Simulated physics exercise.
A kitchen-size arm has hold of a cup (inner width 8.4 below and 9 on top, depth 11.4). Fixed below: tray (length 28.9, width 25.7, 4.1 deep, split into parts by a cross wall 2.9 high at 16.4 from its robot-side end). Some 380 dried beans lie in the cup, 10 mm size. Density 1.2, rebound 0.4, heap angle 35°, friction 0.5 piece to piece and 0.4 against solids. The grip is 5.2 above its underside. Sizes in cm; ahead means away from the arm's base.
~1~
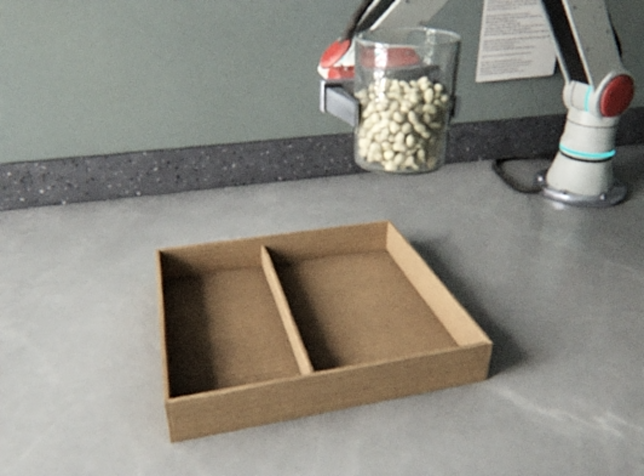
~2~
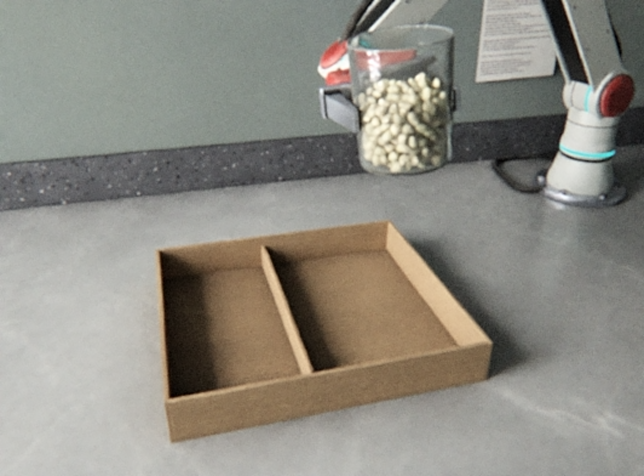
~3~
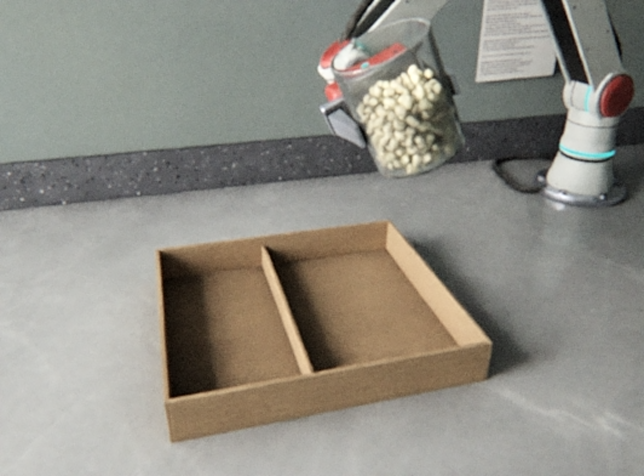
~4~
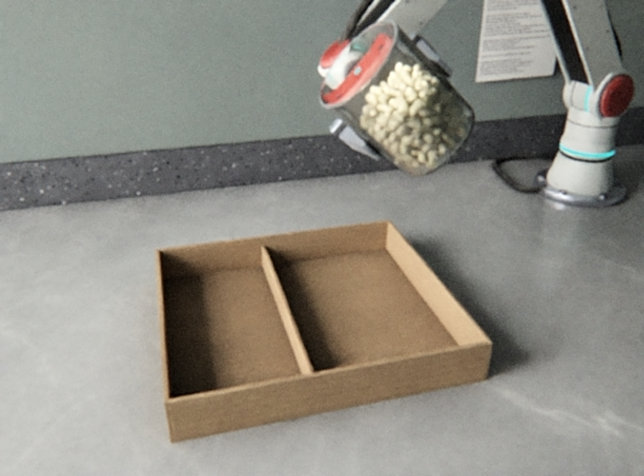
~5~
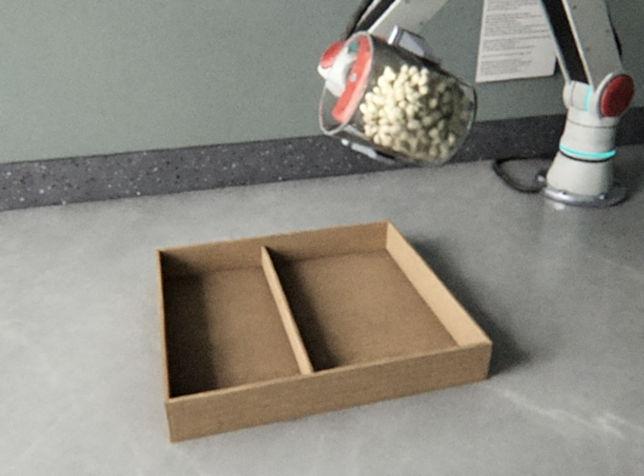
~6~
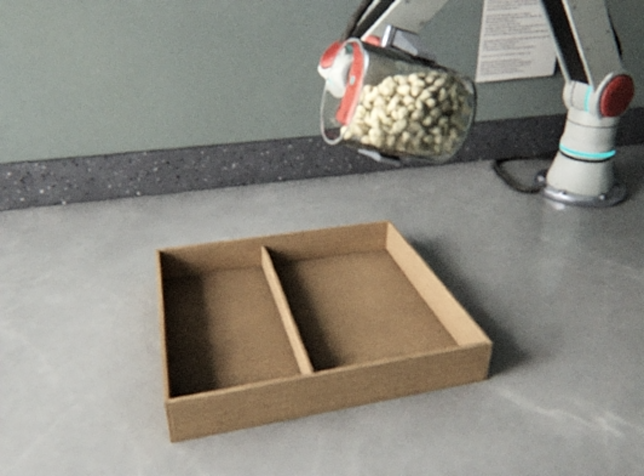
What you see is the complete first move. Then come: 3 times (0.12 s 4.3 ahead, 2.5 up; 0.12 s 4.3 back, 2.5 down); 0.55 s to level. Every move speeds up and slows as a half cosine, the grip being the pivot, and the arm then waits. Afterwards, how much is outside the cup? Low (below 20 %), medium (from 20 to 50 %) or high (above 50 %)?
Outside the cup the share is high, above 50 %.
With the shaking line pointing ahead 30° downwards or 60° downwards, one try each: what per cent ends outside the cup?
About 15 and 5 per cent.
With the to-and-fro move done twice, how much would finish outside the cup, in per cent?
Then about 55 per cent.
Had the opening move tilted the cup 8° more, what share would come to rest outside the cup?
It would be near 80 per cent.
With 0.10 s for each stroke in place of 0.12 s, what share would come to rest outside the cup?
Then about 80 per cent.
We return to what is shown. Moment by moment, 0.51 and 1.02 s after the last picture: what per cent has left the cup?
About 55, 60.
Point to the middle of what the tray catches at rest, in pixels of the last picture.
At about (256, 326).
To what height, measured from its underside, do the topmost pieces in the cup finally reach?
Roughly 6.0 cm.
Then, 0.51 s on, tilted 73° forward, highest piece 24 above the table; 175 in the cup, 87 in the far-side part, 31 in the robot-side part, 85 in flight or on a rim.
Then, 1.02 s on, tilted 32° forward, highest piece 26 above the table; 159 in the far-side part, 144 in the cup, 73 in the robot-side part, 2 on the table or floor.
Then, 1.47 s on, level, highest piece 25 above the table; 159 in the far-side part, 144 in the cup, 73 in the robot-side part, 2 on the table or floor.
Then, 2.52 s on, level, highest piece 25 above the table; 159 in the far-side part, 144 in the cup, 73 in the robot-side part, 2 on the table or floor.
In the end, 159 in the far-side part, 144 in the cup, 73 in the robot-side part, 2 on the table or floor. That is 62 % outside the cup.
